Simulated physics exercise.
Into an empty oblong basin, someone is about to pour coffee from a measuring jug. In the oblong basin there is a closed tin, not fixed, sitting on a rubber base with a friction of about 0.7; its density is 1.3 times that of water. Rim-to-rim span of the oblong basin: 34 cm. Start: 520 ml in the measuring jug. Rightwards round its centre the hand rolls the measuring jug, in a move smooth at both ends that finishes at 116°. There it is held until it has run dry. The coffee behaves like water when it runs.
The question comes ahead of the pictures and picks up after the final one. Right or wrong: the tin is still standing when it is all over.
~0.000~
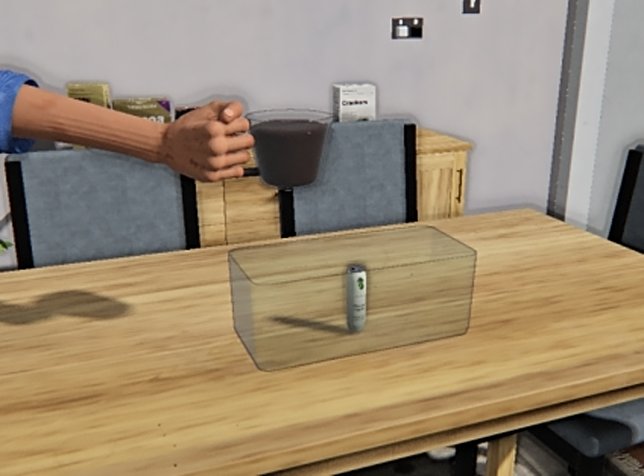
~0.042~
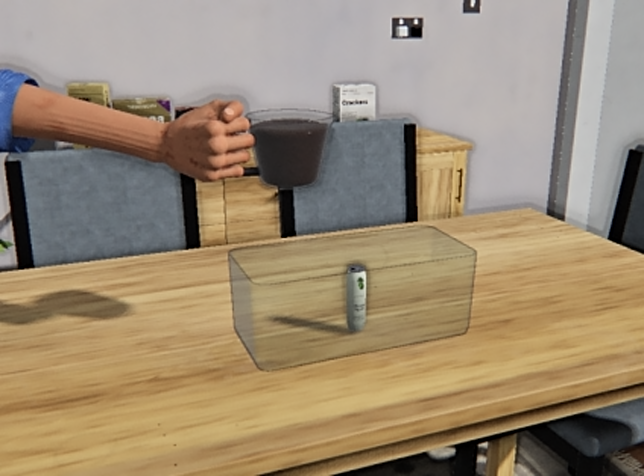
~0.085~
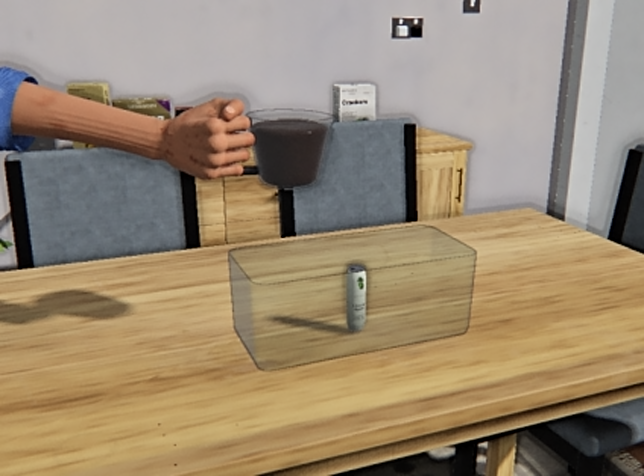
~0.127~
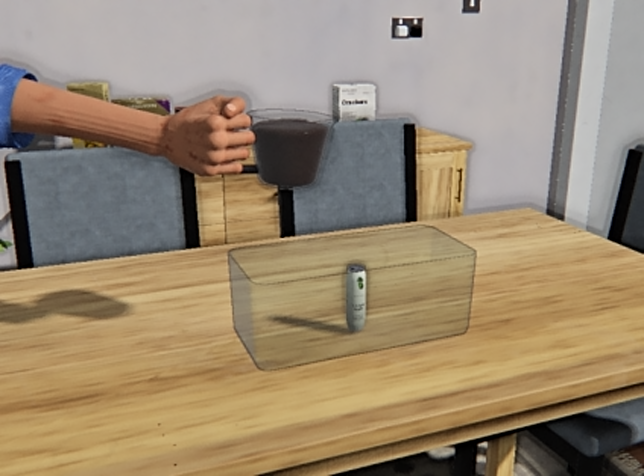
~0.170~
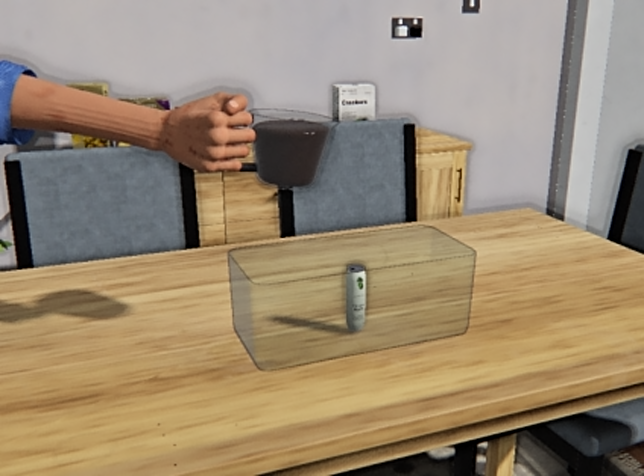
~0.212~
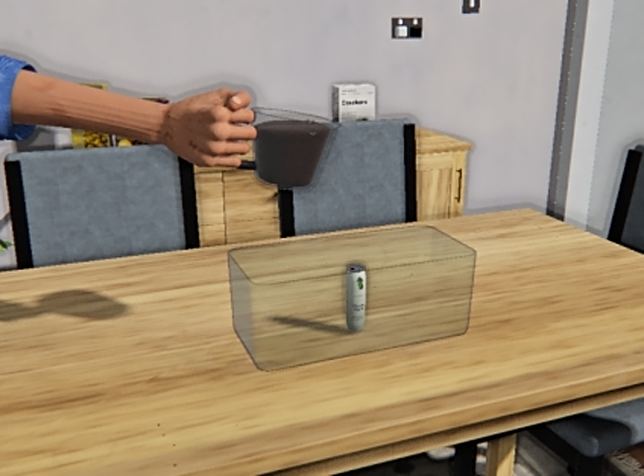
Right, it is still standing.
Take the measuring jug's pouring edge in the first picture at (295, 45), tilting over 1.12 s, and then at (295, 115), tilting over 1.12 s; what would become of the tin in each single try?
The tin overturns the first time and overturns the second time.
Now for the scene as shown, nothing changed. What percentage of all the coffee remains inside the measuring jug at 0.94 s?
4 %.
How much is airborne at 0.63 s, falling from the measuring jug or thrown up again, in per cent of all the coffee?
Roughly 28 %.
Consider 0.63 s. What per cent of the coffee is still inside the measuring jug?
About 60 percent.
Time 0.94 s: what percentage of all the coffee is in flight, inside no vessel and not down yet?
I'd put it at about 10 per cent of the liquid.
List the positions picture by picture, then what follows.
In the first picture, it leans 0°; its right rim is at (338, 114); the coffee meets the walls at (250, 128) and (325, 123); the oblong basin's rim runs from (239, 268) to (453, 240); the tin's top is at (356, 271).
In the second picture, it leans 0°; its right rim is at (338, 114); the coffee meets the walls at (250, 128) and (325, 123).
In the third picture, it leans 2°; its right rim is at (339, 115); the coffee meets the walls at (250, 127) and (325, 124).
In the fourth picture, it leans 4°; its right rim is at (339, 117); the coffee meets the walls at (252, 126) and (325, 125).
In the fifth picture, it leans 6°; its right rim is at (341, 120); the coffee meets the walls at (253, 127) and (327, 125).
In the sixth picture, it leans 10°; its right rim is at (342, 123); the coffee meets the walls at (254, 128) and (329, 126).
After 0.63 s the tilt is 70° and 60 per cent is still to pour; the tin stands where it began.
After 0.94 s the tilt is 109° and 4 per cent is still to pour; the tin stands where it began.
After 1.27 s the tilt is 116° and 0 per cent is still to pour; the tin stands where it began.
After 1.62 s the tilt is 116° and 0 per cent is still to pour; the tin stands where it began.
In the end the tin stands where it began.
